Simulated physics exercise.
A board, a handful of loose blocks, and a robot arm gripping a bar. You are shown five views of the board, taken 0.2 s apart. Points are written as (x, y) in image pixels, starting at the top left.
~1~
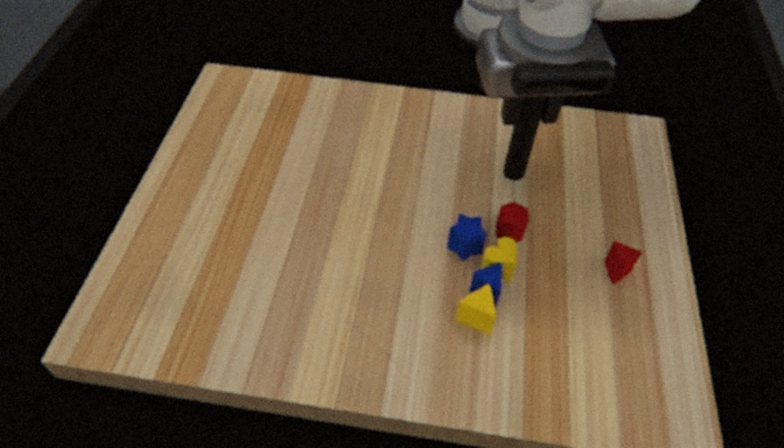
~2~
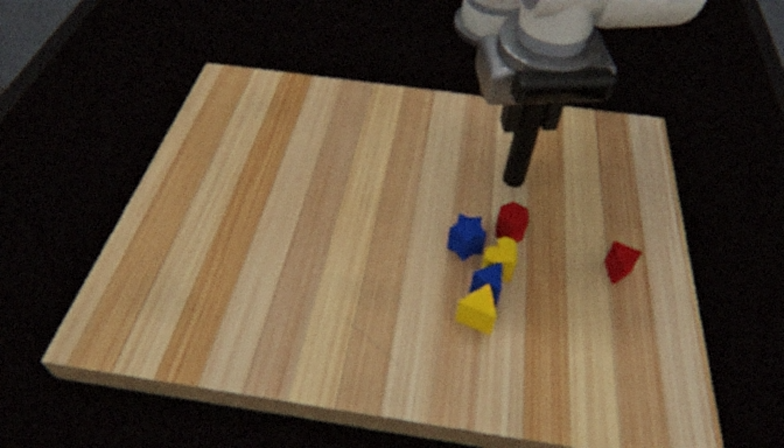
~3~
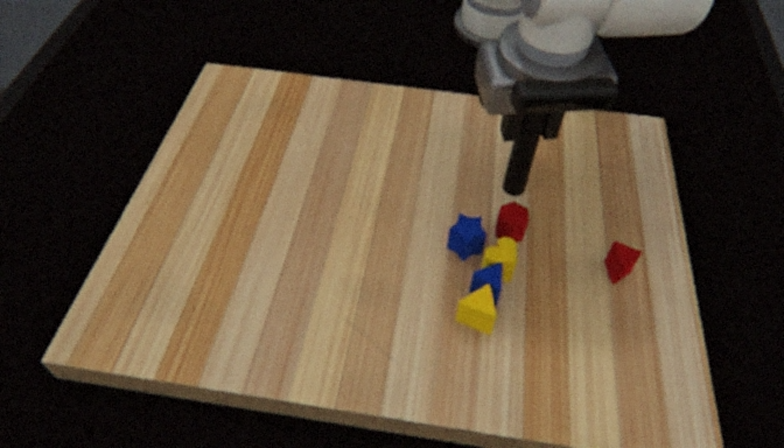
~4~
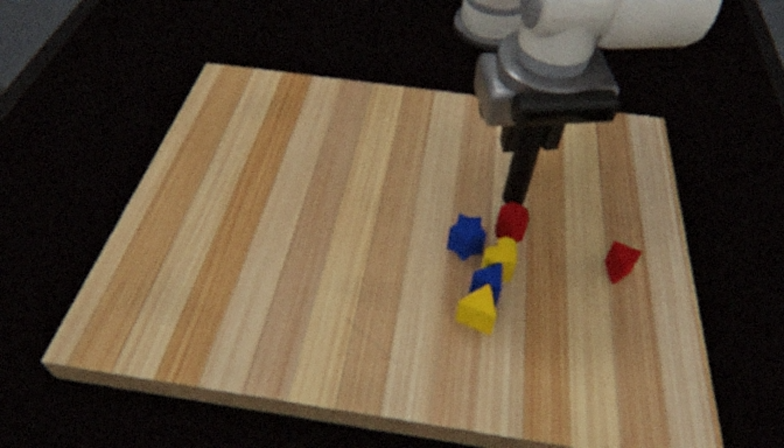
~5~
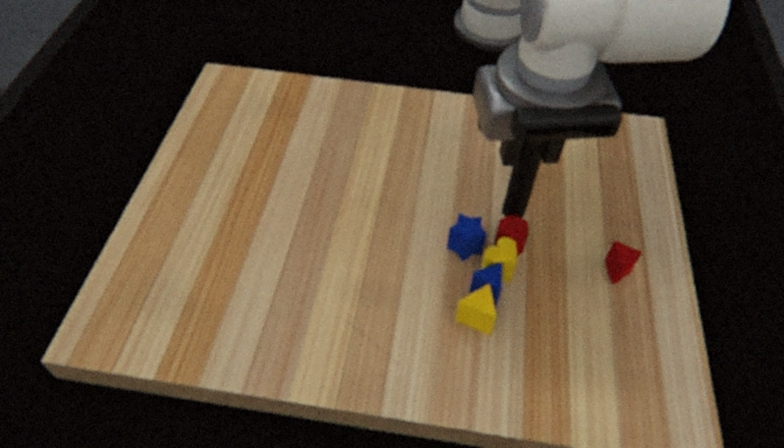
In this clip, a robot arm lowers a dark bar toward a cluster of red, yellow and blue blocks on a striped wooden board, then nudges the red block slightly toward the yellow one while a separate red piece stays still.
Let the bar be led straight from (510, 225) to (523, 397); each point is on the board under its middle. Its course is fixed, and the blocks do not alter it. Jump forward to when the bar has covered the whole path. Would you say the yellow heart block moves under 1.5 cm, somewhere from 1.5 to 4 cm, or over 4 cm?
Range: Over 4 cm.
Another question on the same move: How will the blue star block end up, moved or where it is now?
In the end it has not been moved.
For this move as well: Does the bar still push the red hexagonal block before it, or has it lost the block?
Slid off.
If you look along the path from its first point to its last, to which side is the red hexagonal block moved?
Toward the left.
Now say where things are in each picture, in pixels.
Tip of the bar at (514, 173), middles of tops, blue star block at (469, 227), yellow triangular piece at (481, 300), blue triangular piece at (492, 275), yellow heart block at (503, 251), red hexagonal block at (515, 213), in the first frame.
Bar at (514, 180), nothing pushed, in the second frame.
Bar at (514, 188), nothing pushed, in the third frame.
Bar at (513, 199), nothing pushed, in the fourth frame.
Bar at (513, 212), blue star block at (469, 227), yellow triangular piece at (481, 300), blue triangular piece at (492, 275), yellow heart block at (503, 251), red hexagonal block at (514, 226), in the fifth frame.
One third of the way, bar at (519, 263); yellow triangular piece at (478, 306); blue triangular piece at (487, 279); yellow heart block at (515, 281), turned 115° clockwise; red hexagonal block at (543, 273), turned 75° anticlockwise.
Two thirds of the way, bar at (524, 321); yellow triangular piece at (478, 311), turned 20° clockwise; blue triangular piece at (487, 279); yellow heart block at (506, 337); red hexagonal block at (554, 295).
At the end, bar at (528, 386); blue star block unmoved; yellow triangular piece at (478, 311), turned 20° clockwise; blue triangular piece at (487, 279); yellow heart block at (497, 365), turned 250° clockwise; red hexagonal block at (554, 295), turned 160° anticlockwise.
